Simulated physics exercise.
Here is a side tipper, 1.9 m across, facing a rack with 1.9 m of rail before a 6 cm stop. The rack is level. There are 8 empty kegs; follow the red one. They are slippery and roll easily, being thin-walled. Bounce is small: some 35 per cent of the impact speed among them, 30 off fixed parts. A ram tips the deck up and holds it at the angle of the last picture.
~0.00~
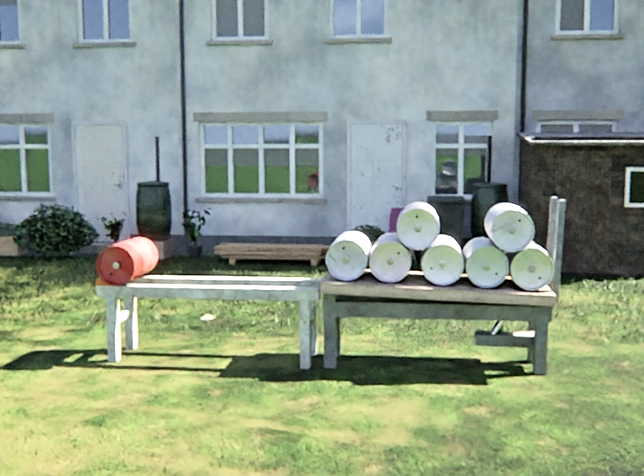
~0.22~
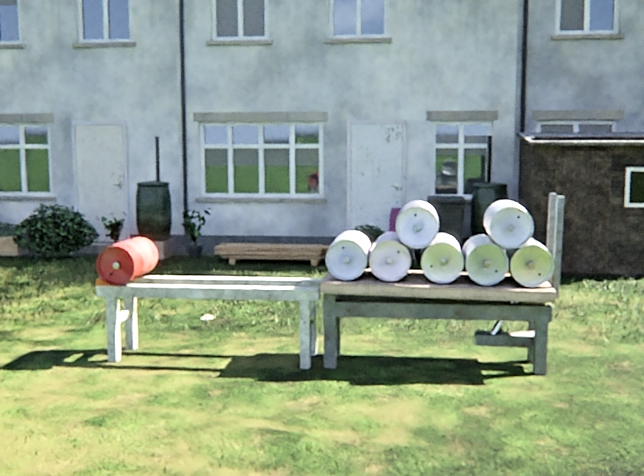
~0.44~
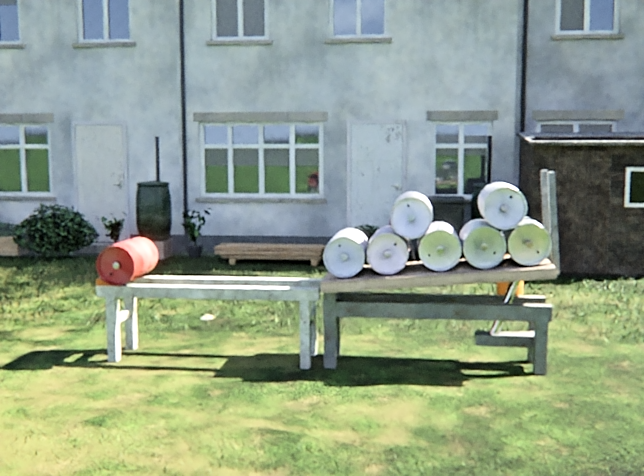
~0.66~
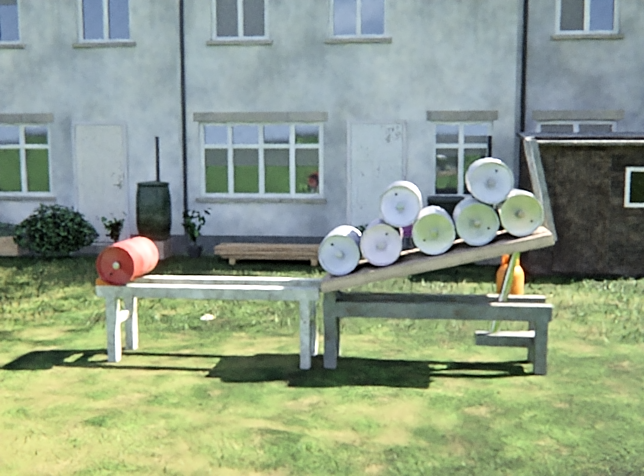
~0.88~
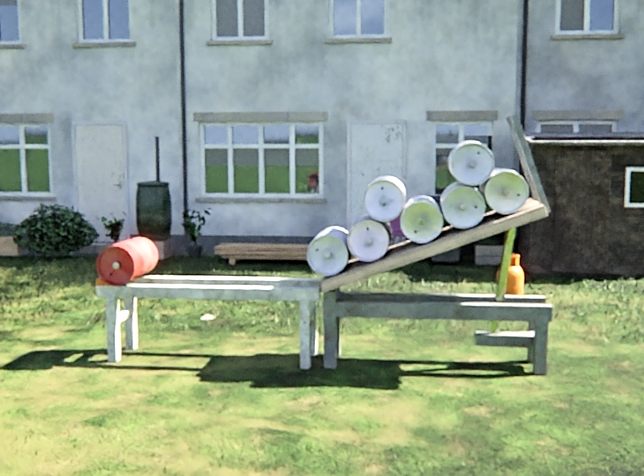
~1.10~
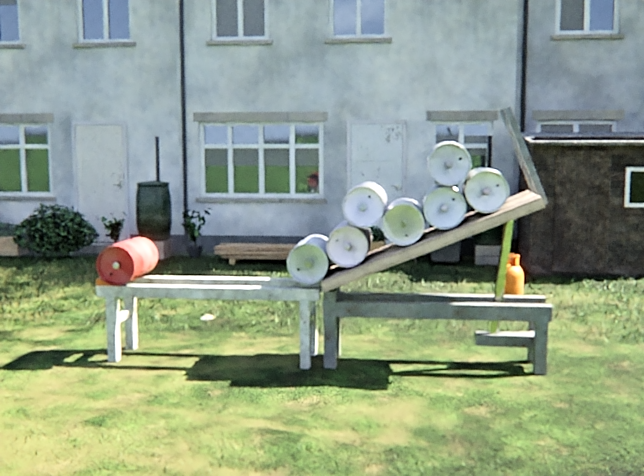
To begin with, a red keg lies at the left end of a level rack, beside a nearly flat deck stacked with white kegs. The deck's right end then rises steeply on a ram, and the white kegs shift down leftward, the lowest reaching the rack's right end, while the red one stays still.
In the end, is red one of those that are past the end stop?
Red goes over the stop.
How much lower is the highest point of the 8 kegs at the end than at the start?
About 5 cm.
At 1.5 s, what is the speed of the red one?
Roughly 0.0 m/s.
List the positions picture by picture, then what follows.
In the first frame, red at (116, 266); deck tilted 2° back; stop top at (98, 280).
In the second frame, red at (116, 266); deck tilted 1° back.
In the third frame, red at (116, 266); deck tilted 5° to the rack.
In the fourth frame, red at (116, 266); deck tilted 13° to the rack.
In the fifth frame, red at (116, 266); deck tilted 20° to the rack.
In the sixth frame, red at (116, 266); deck tilted 22° to the rack.
After 1.5 s, red is on the rack, 20 cm from the rack's far end; 0 past the stop so far.
After 2.0 s, no change for red; 0 past the stop so far.
After 2.5 s, red is beyond the stop and falling; 1 past the stop so far.
At rest (5.7 s), red is over the stop, on the ground; 2 past the stop so far.
